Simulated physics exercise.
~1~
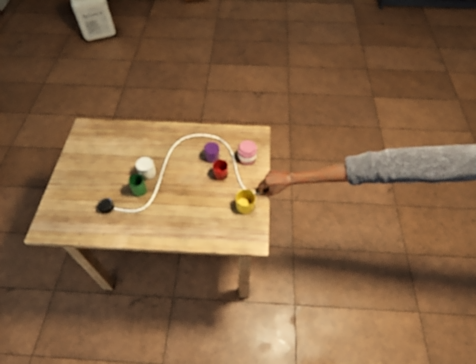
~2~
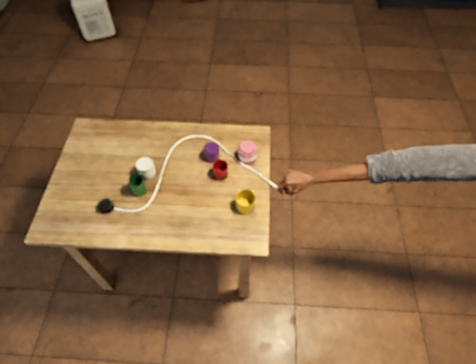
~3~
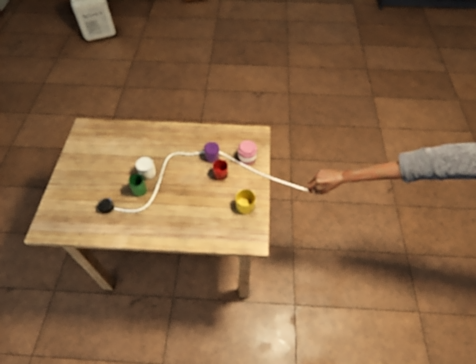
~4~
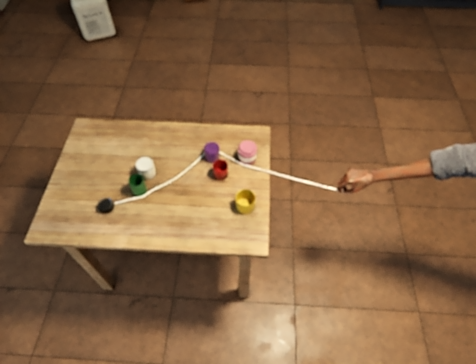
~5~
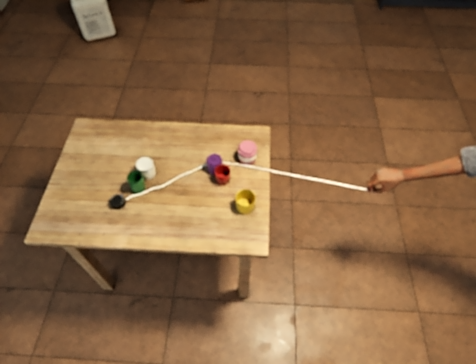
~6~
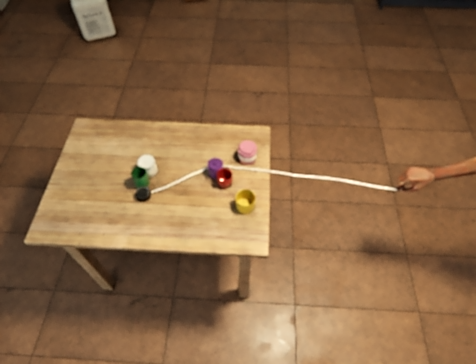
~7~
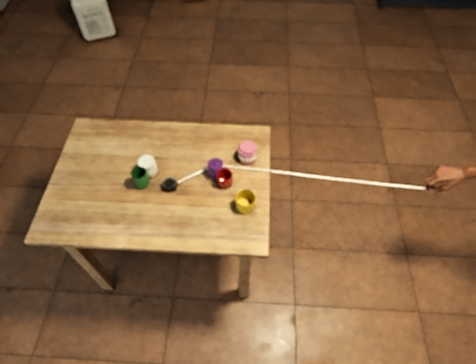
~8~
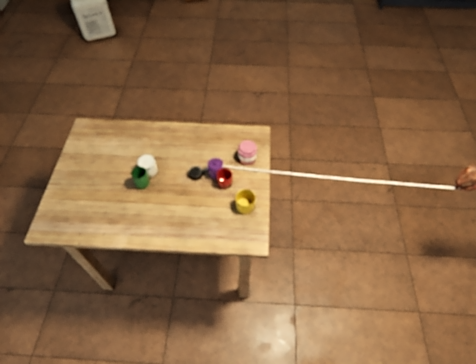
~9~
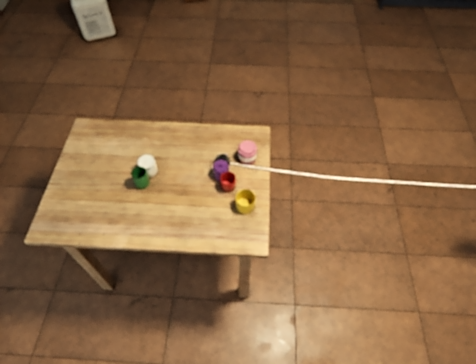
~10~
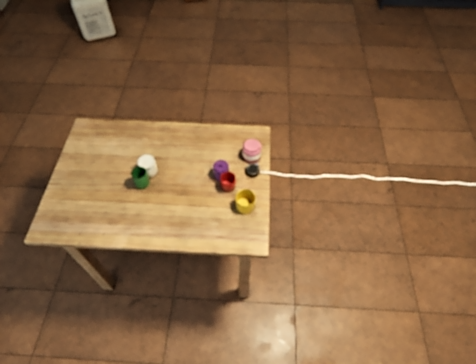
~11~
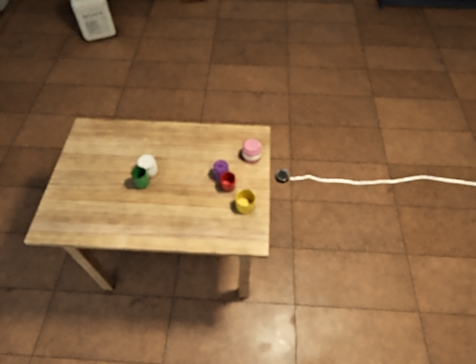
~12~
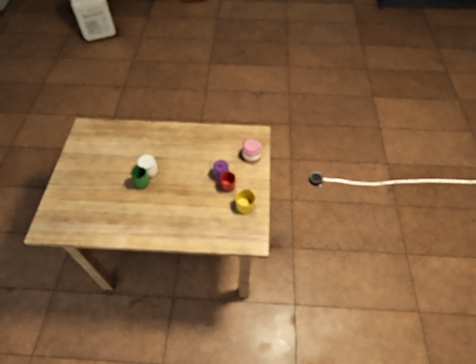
A wooden table stands on a brown tiled floor, seen from above, with a white cord snaking across it from a small black reel at the left to a hand at the right. White and green containers sit near the reel, while purple, red, pink and yellow ones cluster toward the right. The hand pulls rightward, straightening the cord against the purple pot, which shifts down beside the red mug as that moves slightly too. The reel slides across, squeezes between the purple pot and pink jar, nudging them, and leaves the table's right edge, trailing the cord clear while the containers remain.
